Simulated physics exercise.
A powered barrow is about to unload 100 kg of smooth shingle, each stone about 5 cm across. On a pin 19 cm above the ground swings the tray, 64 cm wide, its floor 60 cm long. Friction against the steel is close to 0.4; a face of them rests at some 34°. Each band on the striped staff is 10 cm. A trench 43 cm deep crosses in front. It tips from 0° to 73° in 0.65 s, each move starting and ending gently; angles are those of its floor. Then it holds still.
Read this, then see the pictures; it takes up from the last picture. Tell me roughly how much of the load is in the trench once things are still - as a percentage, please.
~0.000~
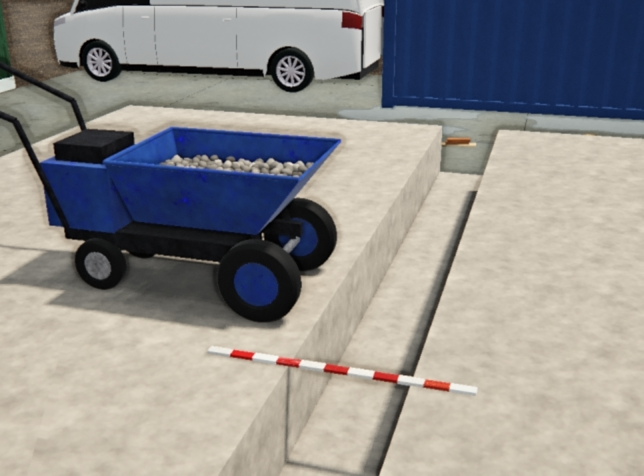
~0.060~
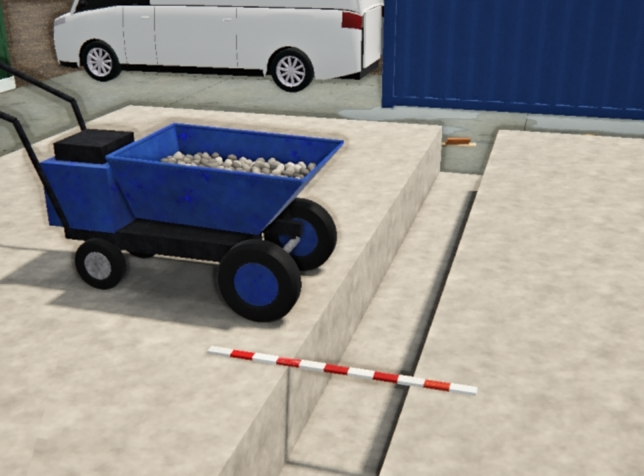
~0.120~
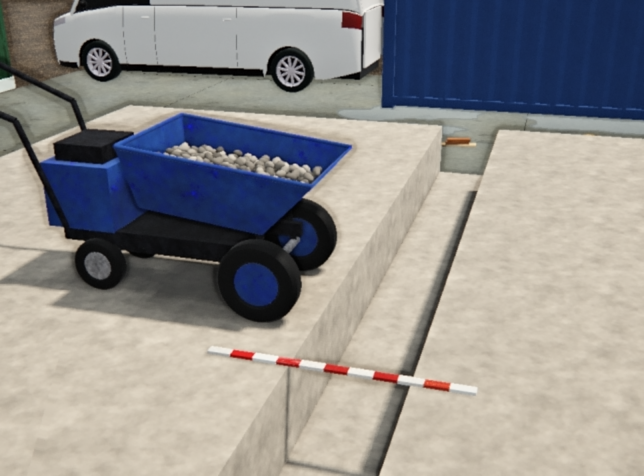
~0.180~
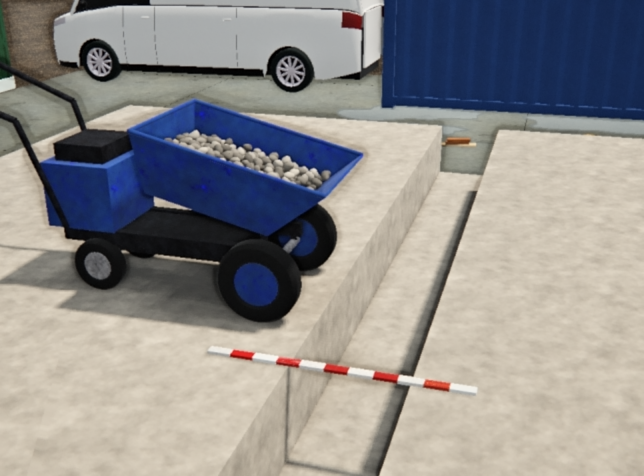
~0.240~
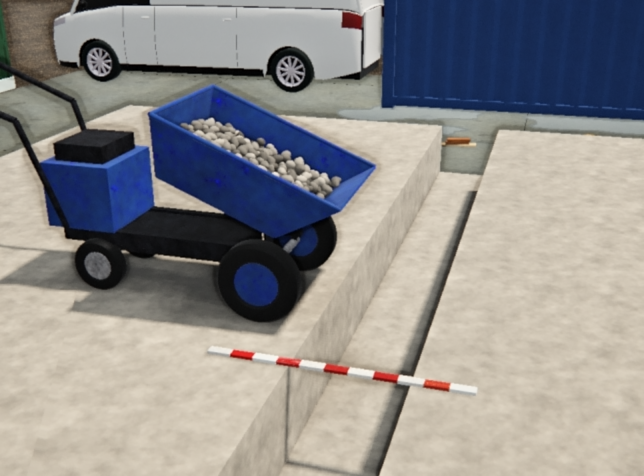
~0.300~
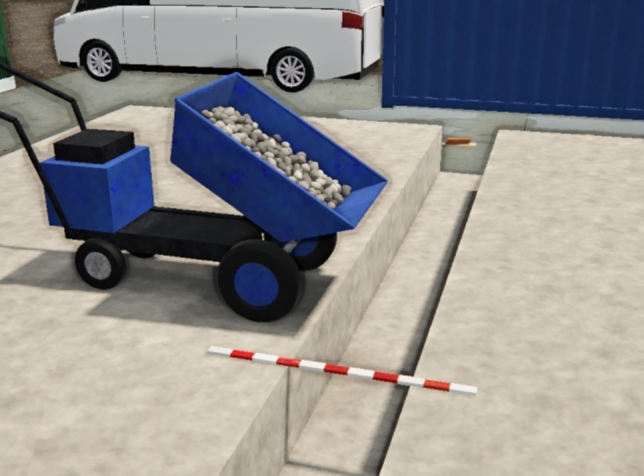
I would put it at 51 %.
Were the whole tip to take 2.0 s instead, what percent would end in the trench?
Roughly 75% would finish there.
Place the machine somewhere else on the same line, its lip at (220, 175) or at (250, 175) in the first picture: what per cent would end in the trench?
First some 100, then 95 per cent.
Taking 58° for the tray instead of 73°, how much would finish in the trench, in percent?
Then roughly 45 percent.
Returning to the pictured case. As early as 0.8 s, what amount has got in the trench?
By that point it's something like 15 in a hundred.
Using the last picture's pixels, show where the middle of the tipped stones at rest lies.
The stones end up centred near (428, 368).
After 0.5 s the floor is at 62°; 100 % in the tray; the foremost stones are at (368, 245).
After 0.8 s the floor is at 73°; 76 % in the tray, 17 % in the trench, 7 % past the trench; the foremost stones are at (462, 314).
After 1.1 s the floor is at 73°; 11 % in the tray, 40 % in the trench, 49 % past the trench; the foremost stones are at (637, 349).
After 3.0 s the floor is at 73°; 0 % in the tray, 51 % in the trench, 49 % past the trench; the foremost stones are past the picture's edge.
